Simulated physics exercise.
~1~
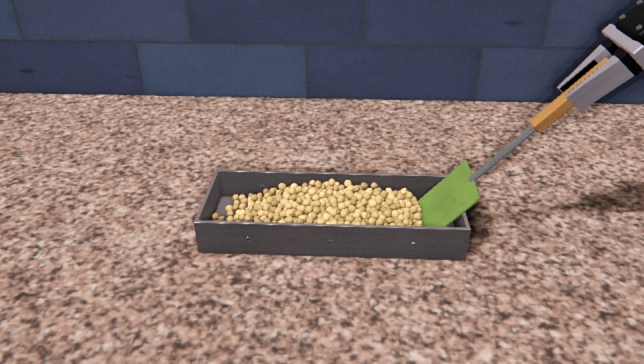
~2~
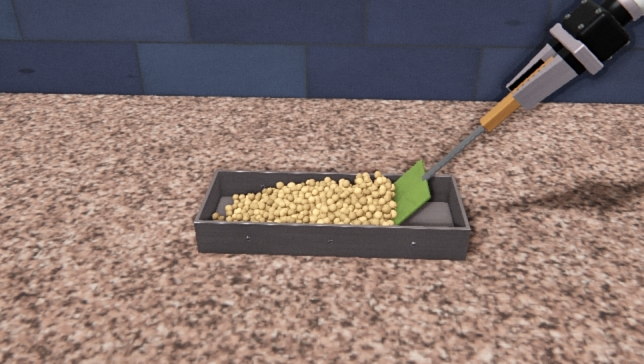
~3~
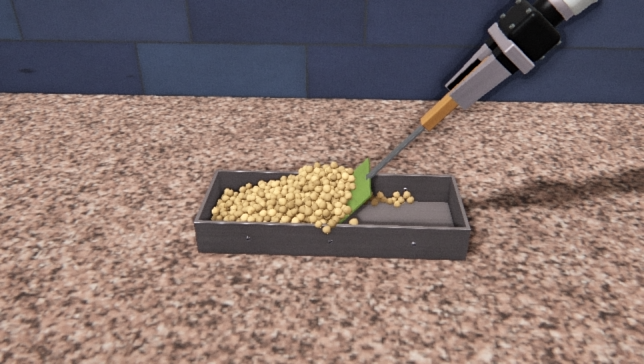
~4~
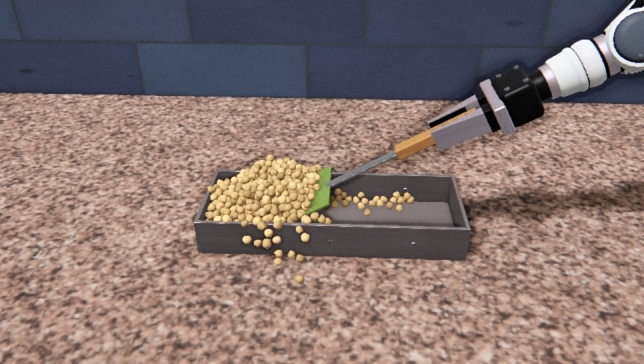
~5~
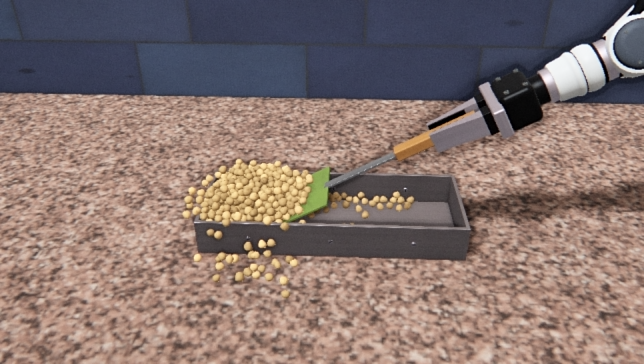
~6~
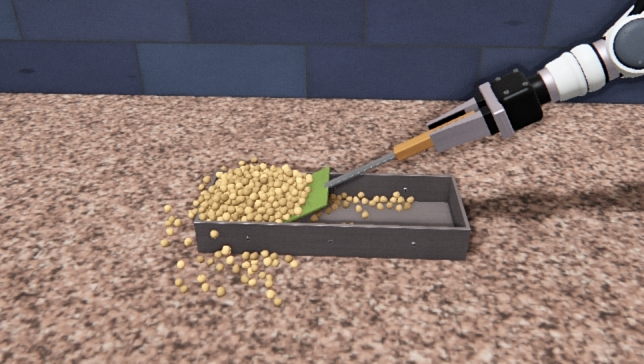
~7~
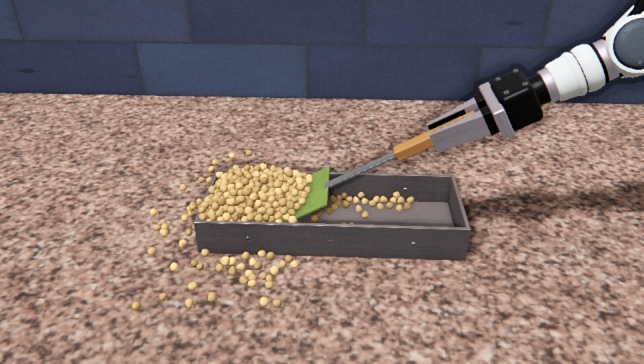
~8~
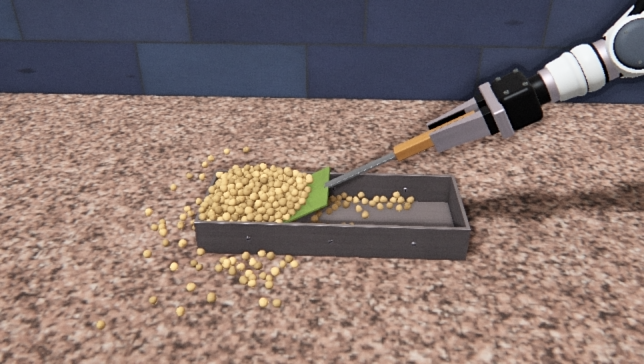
The clip shows a robot arm pushing a green paddle leftward through dried chickpeas in a dark rectangular tin, piling them at the left end until some spill over the rim and scatter on the speckled surface; the paddle stops, with most chickpeas still heaped in the tin.
